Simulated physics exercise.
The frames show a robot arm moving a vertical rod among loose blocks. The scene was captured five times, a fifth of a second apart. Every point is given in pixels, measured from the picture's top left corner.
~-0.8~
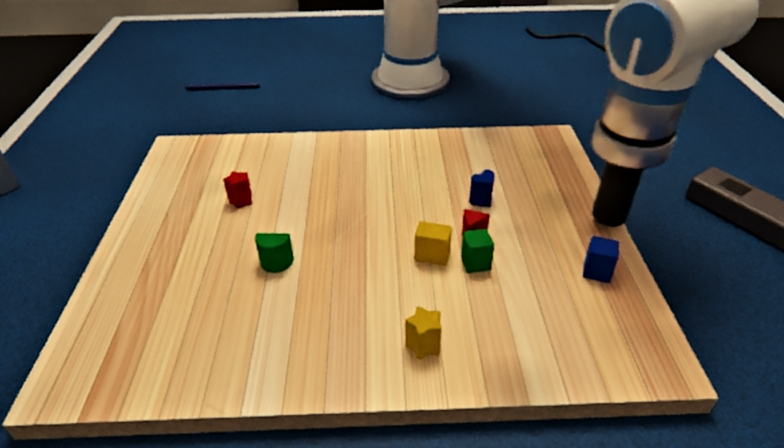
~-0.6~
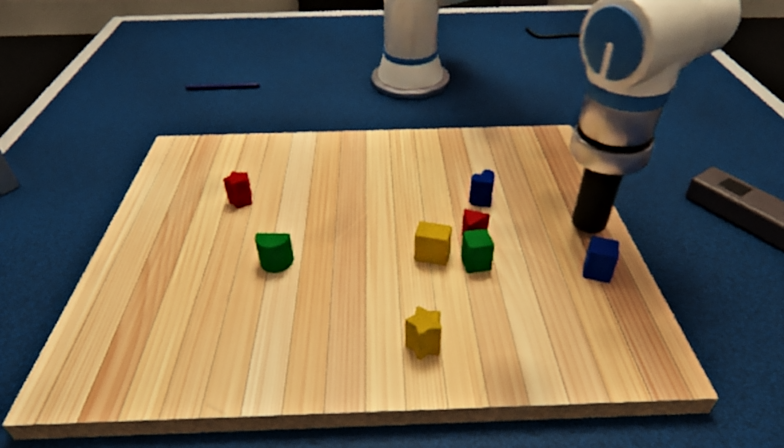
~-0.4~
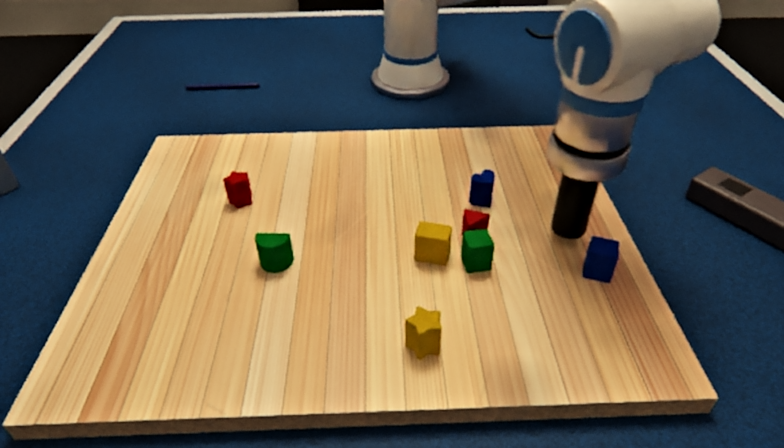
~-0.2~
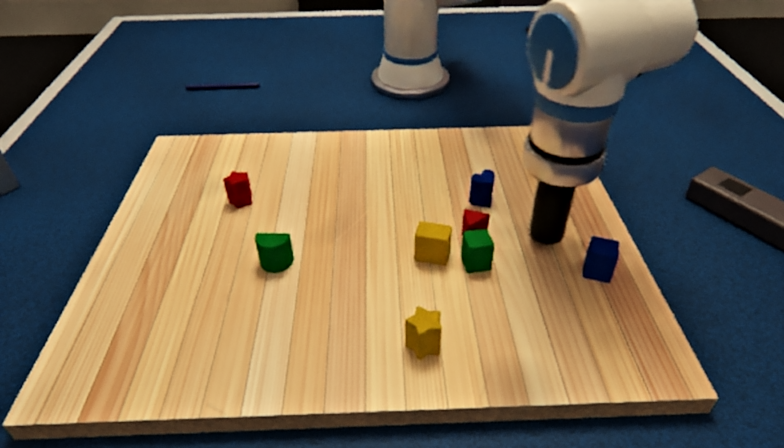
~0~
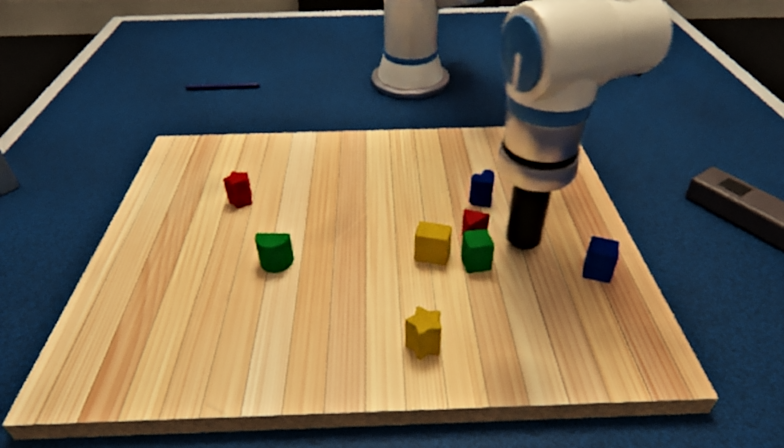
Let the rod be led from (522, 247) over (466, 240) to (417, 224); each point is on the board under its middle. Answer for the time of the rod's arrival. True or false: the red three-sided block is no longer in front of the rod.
False
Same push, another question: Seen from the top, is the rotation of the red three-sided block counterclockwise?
The answer is yes.
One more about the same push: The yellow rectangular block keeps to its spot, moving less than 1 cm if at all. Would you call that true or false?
The statement is correct.
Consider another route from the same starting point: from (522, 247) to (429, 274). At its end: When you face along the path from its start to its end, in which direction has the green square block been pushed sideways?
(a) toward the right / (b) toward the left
(b)
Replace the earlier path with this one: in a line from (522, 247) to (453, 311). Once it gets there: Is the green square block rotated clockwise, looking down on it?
Yes
What follows on the original path. One third of the way, rod at (484, 236); red three-sided block at (461, 213), turned 35° anticlockwise; green square block at (474, 239), turned 25° anticlockwise.
Two thirds of the way, rod at (448, 228); red three-sided block at (425, 206), turned 35° anticlockwise; green square block at (472, 239), turned 35° anticlockwise.
At the end, rod at (417, 217); yellow rectangular block still; red three-sided block at (393, 196), turned 45° anticlockwise; green square block at (472, 239), turned 35° anticlockwise.
